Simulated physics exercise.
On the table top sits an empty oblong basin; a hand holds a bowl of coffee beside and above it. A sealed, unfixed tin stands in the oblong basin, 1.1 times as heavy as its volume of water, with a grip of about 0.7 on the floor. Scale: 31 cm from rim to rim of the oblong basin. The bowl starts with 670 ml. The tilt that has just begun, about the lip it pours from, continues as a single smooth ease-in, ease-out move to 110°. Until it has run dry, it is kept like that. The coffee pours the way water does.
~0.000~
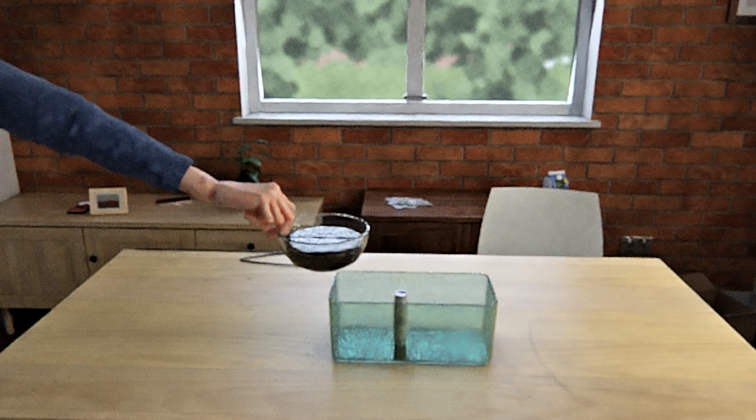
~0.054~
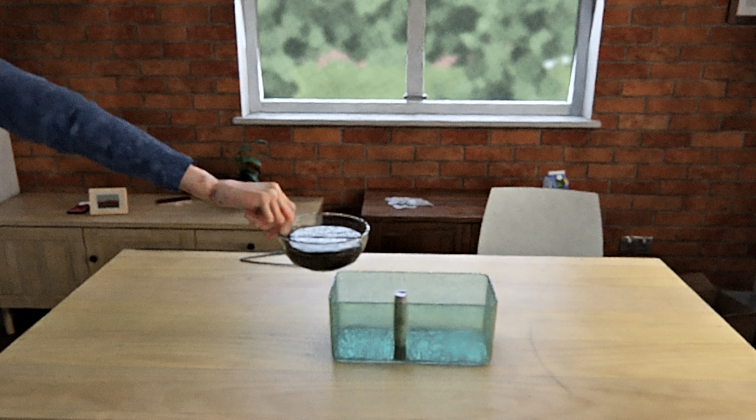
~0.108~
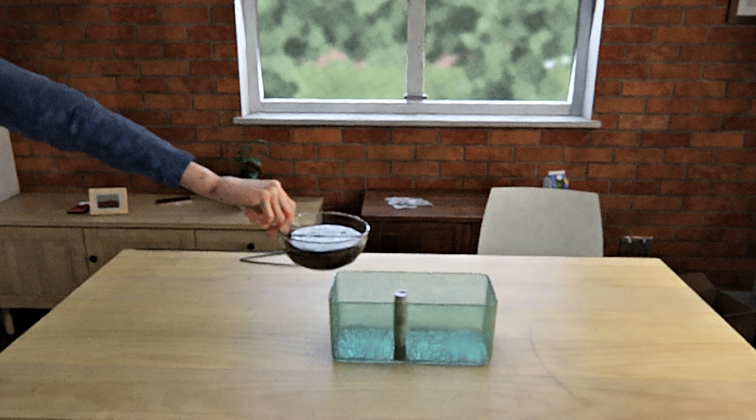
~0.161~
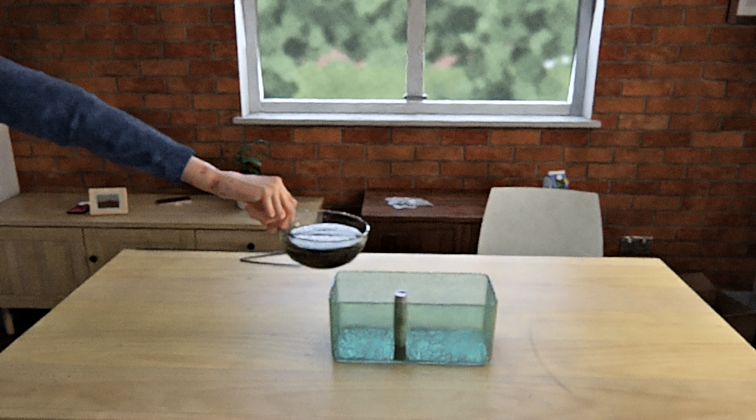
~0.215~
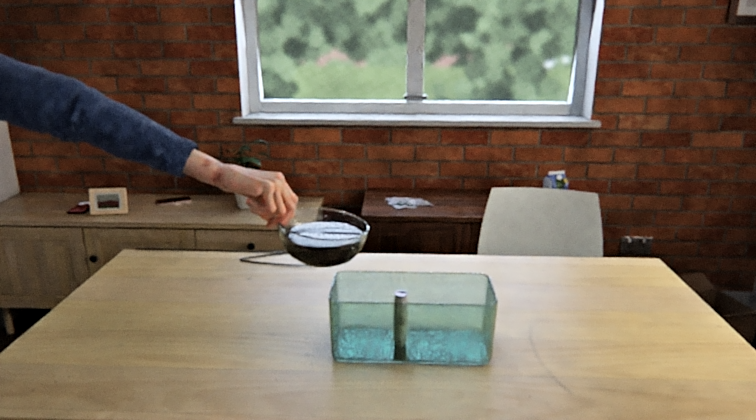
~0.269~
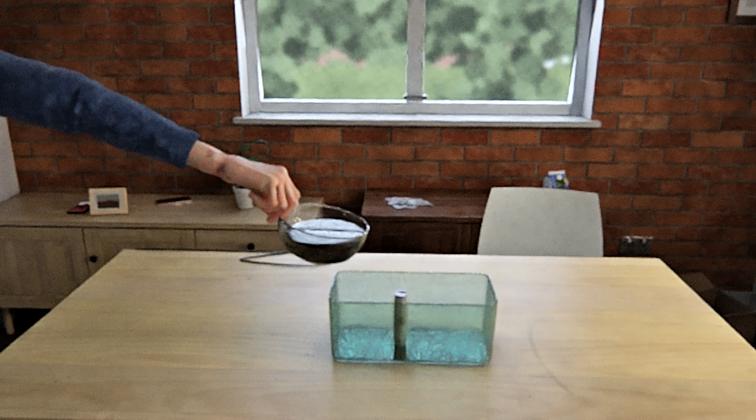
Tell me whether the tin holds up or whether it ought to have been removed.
The tin holds up.
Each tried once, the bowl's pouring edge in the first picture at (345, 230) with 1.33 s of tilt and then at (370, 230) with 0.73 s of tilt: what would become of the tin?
In the first try it comes down; in the second it comes down.
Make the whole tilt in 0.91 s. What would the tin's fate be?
The tin tips over.
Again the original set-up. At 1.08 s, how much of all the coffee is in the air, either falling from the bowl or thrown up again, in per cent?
About 12 % of the total.
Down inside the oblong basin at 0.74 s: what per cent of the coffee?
10 %, roughly.
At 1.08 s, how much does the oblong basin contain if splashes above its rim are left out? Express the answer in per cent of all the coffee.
That comes to about 88 percent.
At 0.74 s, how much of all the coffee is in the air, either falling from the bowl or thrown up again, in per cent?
36 %.
By 0.74 s the tilt is 64° and 53 per cent is still to pour; the tin stands where it began.
By 1.08 s the tilt is 101° and 1 per cent is still to pour; the tin stands where it began.
By 1.44 s the tilt is 110° and 0 per cent is still to pour; the tin stands where it began.
By 1.83 s the tilt is 110° and 0 per cent is still to pour; the tin stands where it began.
At rest the tin stands where it began.
